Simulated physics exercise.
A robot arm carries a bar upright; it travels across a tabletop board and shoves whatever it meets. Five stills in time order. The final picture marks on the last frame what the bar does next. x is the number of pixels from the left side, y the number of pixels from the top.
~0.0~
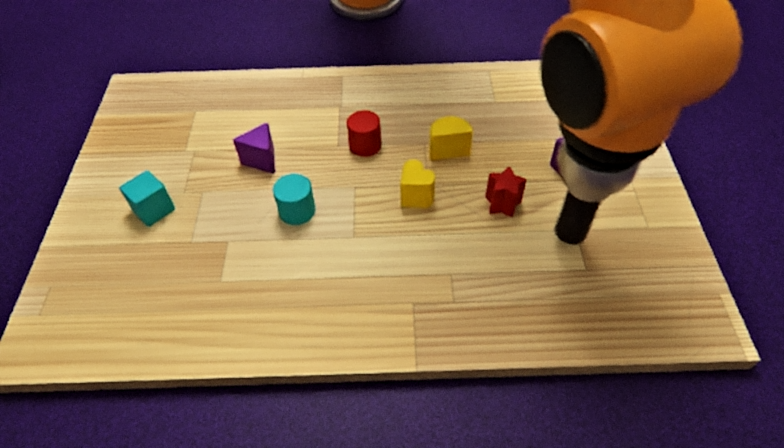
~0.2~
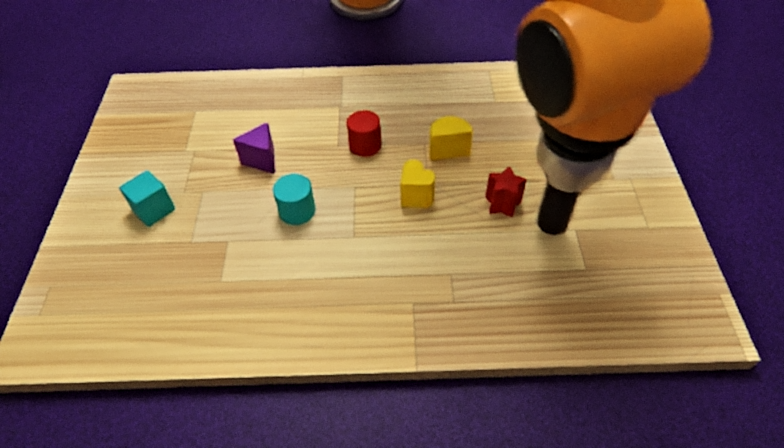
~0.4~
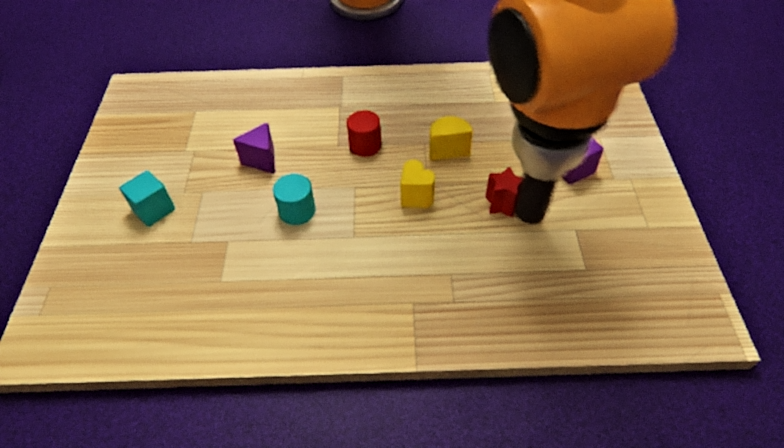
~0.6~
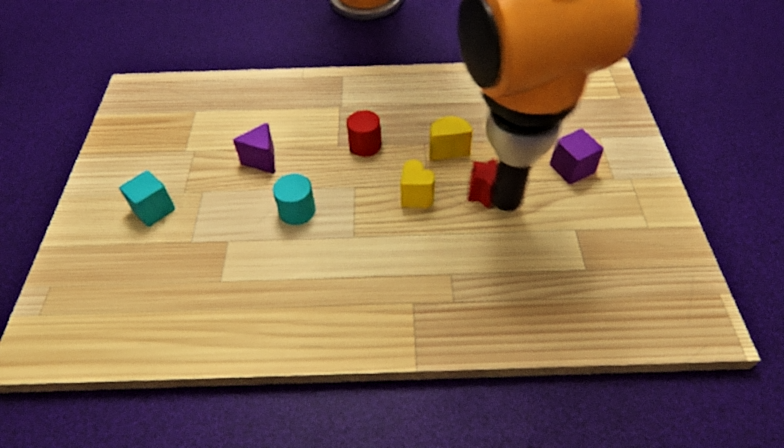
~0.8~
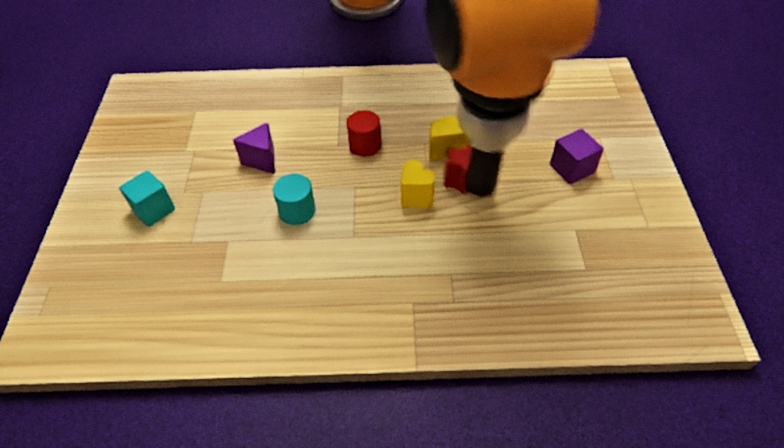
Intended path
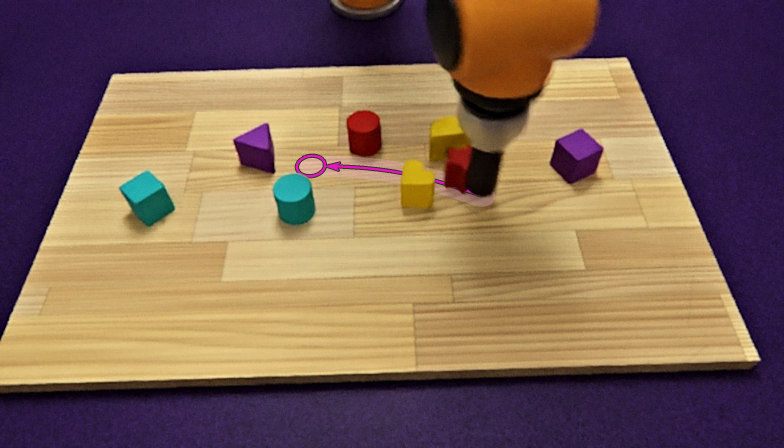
An orange robot arm with a black tip moved left across a wooden board of colored blocks, reached the red star and pushed it up and left, close to the yellow blocks.
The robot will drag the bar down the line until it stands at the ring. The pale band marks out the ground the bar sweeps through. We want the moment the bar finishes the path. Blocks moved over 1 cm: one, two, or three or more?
The count is one.
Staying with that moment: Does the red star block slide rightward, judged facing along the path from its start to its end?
Going by the path, yes.
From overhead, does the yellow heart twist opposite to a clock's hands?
The answer is yes.
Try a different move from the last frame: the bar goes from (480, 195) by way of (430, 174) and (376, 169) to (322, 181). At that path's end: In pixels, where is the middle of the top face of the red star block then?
I'd expect the centre of its top face to be at (394, 125).
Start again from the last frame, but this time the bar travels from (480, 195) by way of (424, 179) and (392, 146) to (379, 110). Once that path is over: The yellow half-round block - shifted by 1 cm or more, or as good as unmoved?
The yellow half-round block moves.
Path on the board, from (480, 195) by way of (424, 178) and (368, 168) to (311, 166).
On the path given first. One third of the way, bar (424, 168); yellow heart (413, 174), turned 15° anticlockwise; yellow half-round block (447, 122), turned 25° clockwise; red star block (418, 135), turned 30° clockwise.
Two thirds of the way, bar (366, 159); yellow heart (410, 173), turned 30° anticlockwise; yellow half-round block (447, 122), turned 30° clockwise; red star block (409, 130), turned 70° clockwise.
At the end, bar (309, 156); red round block in place; yellow heart (410, 173), turned 30° anticlockwise; yellow half-round block (447, 122), turned 30° clockwise; red star block (409, 130), turned 70° clockwise.
